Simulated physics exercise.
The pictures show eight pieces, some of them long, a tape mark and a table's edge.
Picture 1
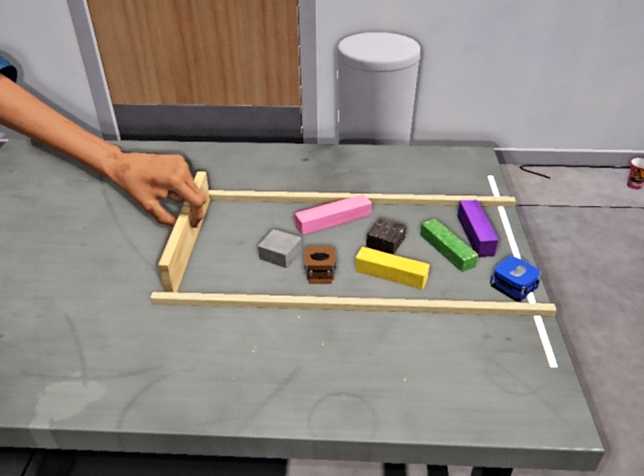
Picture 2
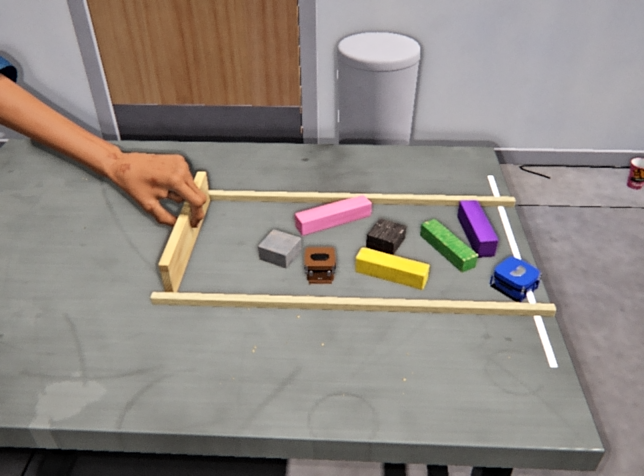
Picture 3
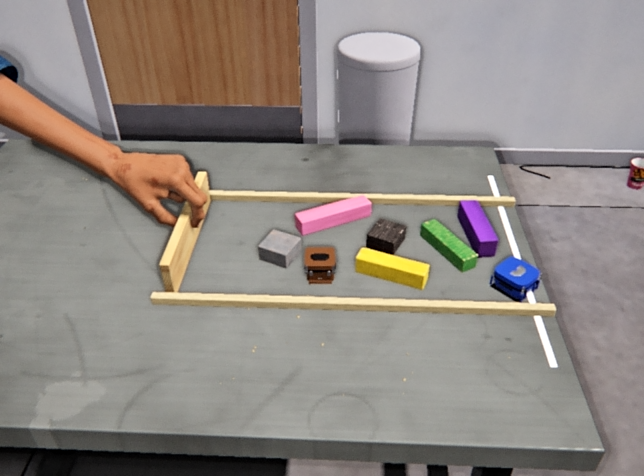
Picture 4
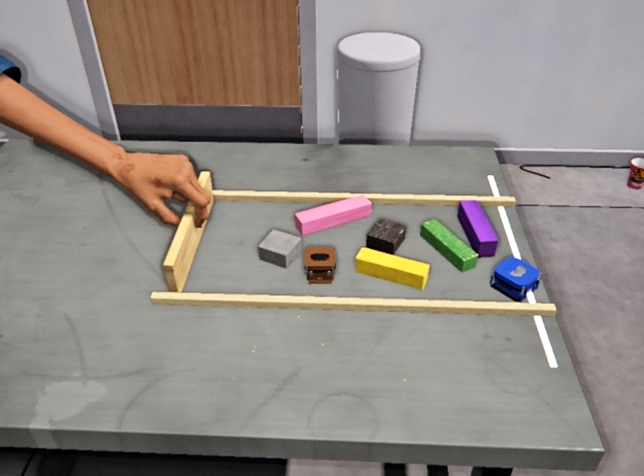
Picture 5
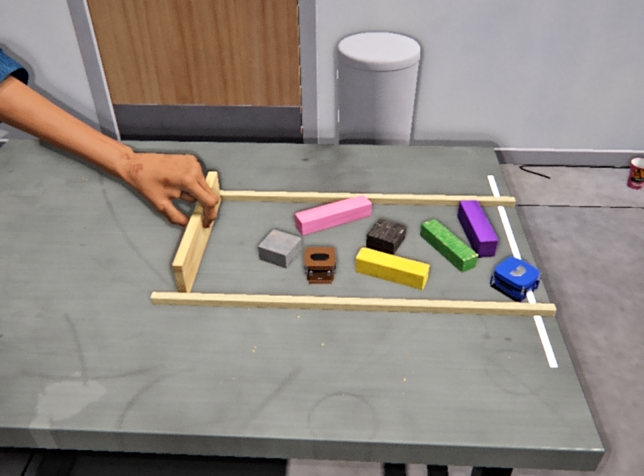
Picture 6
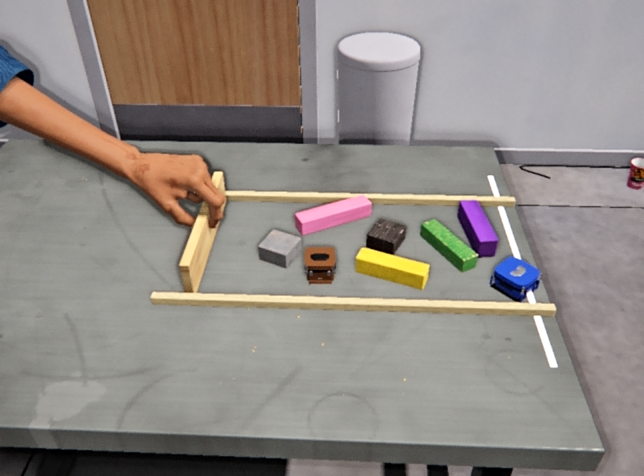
On a grey table, a hand held a wooden board upright between two thin rails, then slid it slightly right toward eight scattered colourful pieces, which stayed still.
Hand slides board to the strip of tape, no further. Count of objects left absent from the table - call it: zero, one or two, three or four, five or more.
My call is five or more.
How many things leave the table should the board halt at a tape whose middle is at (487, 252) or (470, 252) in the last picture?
In the first try the count is 3, and in the second it is 3.
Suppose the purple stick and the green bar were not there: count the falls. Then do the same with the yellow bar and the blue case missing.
Count of fallen: 4 / 4.
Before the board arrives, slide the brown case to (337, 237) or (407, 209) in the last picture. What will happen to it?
Goes off the edge; goes off the edge.
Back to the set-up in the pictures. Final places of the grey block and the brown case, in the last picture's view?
Taking them in turn, first comes (535, 251), then (541, 270).
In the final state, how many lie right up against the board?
2 in contact.
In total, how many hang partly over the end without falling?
I get 2.
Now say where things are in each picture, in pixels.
The first picture shows blue case (515, 279); purple stick (477, 228); green bar (448, 244); board (187, 229); tape (516, 253).
The second picture shows purple stick (477, 228); grey block (280, 249).
The third picture shows green bar (448, 245); black block (386, 237).
The fourth picture shows blue case (515, 280); brown case (320, 266).
The fifth picture shows purple stick (477, 228); yellow bar (392, 269).
The sixth picture shows blue case (515, 280); purple stick (477, 228); green bar (448, 245); board (206, 229); tape (516, 253).
A little later, none off yet; blue case at rest near (515, 280); purple stick at rest near (477, 228); green bar at rest near (448, 245).
When it is over, the number that fall off is five or more; down, pink stick, black block, yellow bar, green bar, purple stick and blue case.
